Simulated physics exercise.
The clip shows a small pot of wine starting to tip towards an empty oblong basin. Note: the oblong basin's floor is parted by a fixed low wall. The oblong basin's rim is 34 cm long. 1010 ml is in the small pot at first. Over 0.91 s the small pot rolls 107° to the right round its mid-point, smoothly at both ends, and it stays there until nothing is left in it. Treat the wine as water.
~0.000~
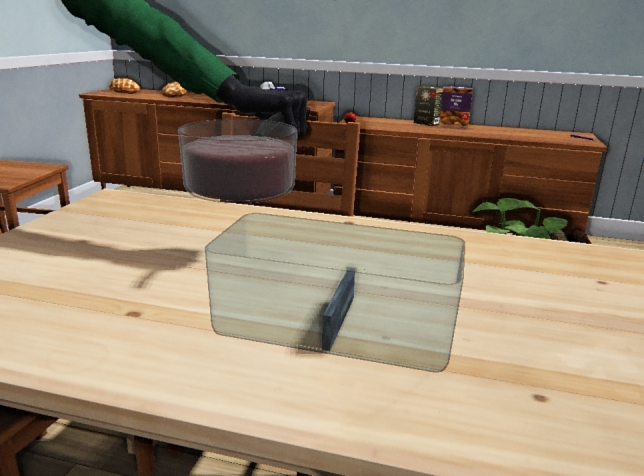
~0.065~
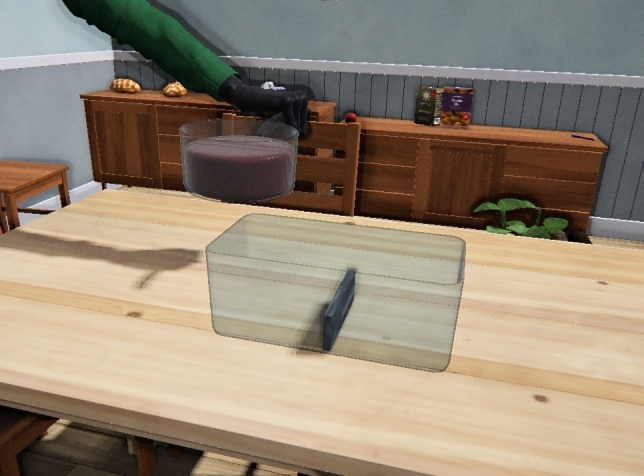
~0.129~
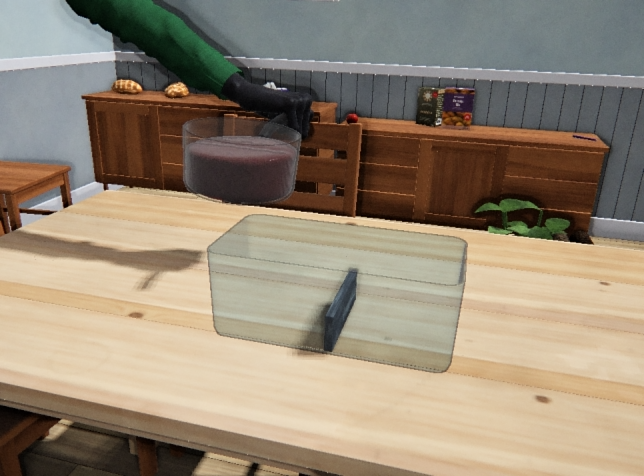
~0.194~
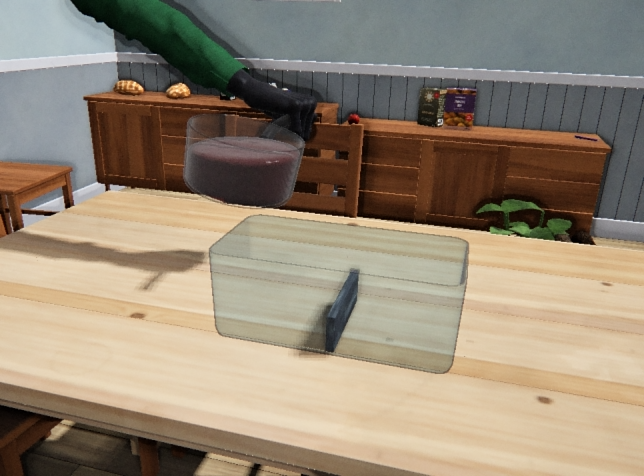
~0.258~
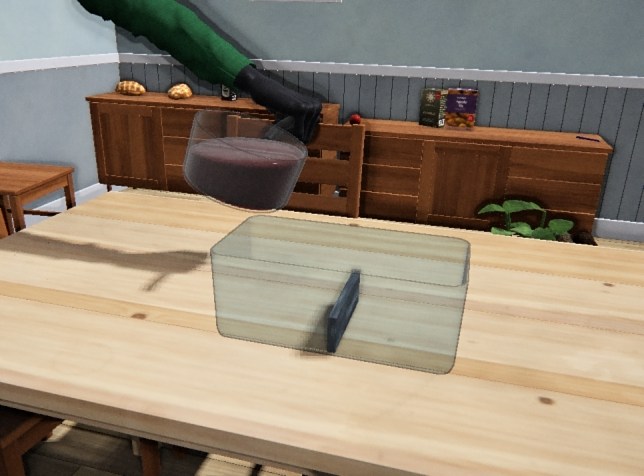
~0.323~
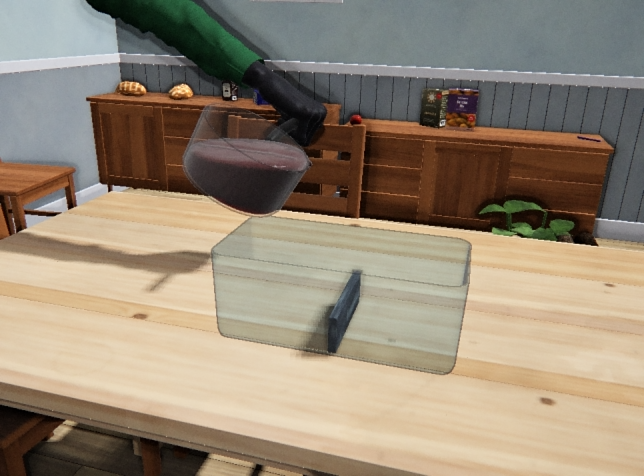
A small clear pot of dark red wine tilting smoothly to the right beside a black-gloved, green-sleeved arm above an empty oblong basin.
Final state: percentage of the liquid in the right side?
Approximately 23 %.
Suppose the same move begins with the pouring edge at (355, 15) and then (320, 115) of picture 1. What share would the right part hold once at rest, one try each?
Respectively 90 and 65 %.
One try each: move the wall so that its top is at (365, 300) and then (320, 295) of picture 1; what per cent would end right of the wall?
Respectively close to 10 and 55 %.
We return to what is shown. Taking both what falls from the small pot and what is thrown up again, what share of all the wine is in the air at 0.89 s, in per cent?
Airborne share: Near 5 %.
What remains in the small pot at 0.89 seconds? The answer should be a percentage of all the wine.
7 in a hundred, give or take.
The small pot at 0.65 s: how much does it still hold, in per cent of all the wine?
About 36 per cent.
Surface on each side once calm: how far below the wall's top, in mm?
Left roughly 24 mm; right roughly 44 mm.
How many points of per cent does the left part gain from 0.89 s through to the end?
I'd put it near 10 percent.
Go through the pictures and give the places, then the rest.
In the first frame, it leans 0°; its right rim is at (293, 135); the wine meets the walls at (191, 141) and (292, 150); the oblong basin's rim runs from (227, 231) to (463, 261); the wall's top is at (340, 291).
In the second frame, it leans 1°; its right rim is at (294, 137); the wine meets the walls at (192, 141) and (293, 151).
In the third frame, it leans 5°; its right rim is at (298, 142); the wine meets the walls at (194, 141) and (296, 153).
In the fourth frame, it leans 12°; its right rim is at (301, 149); the wine meets the walls at (196, 142) and (299, 155).
In the fifth frame, it leans 20°; its right rim is at (304, 159); the wine meets the walls at (197, 144) and (303, 156).
In the sixth frame, it leans 30°; its right rim is at (305, 170); the wine meets the walls at (195, 143) and (302, 161); 2 per cent is over the edge.
After 0.65 s the tilt is 87° and 35 per cent is still to pour, 23 is left of the wall and 13 right of it.
After 0.89 s the tilt is 107° and 7 per cent is still to pour, 66 is left of the wall and 22 right of it.
After 1.14 s the tilt is 107° and 0 per cent is still to pour, 75 is left of the wall and 23 right of it.
After 1.41 s the tilt is 107° and 0 per cent is still to pour, 75 is left of the wall and 23 right of it.
In the end 75 per cent lies left of the wall, 23 right of it and 2 outside.
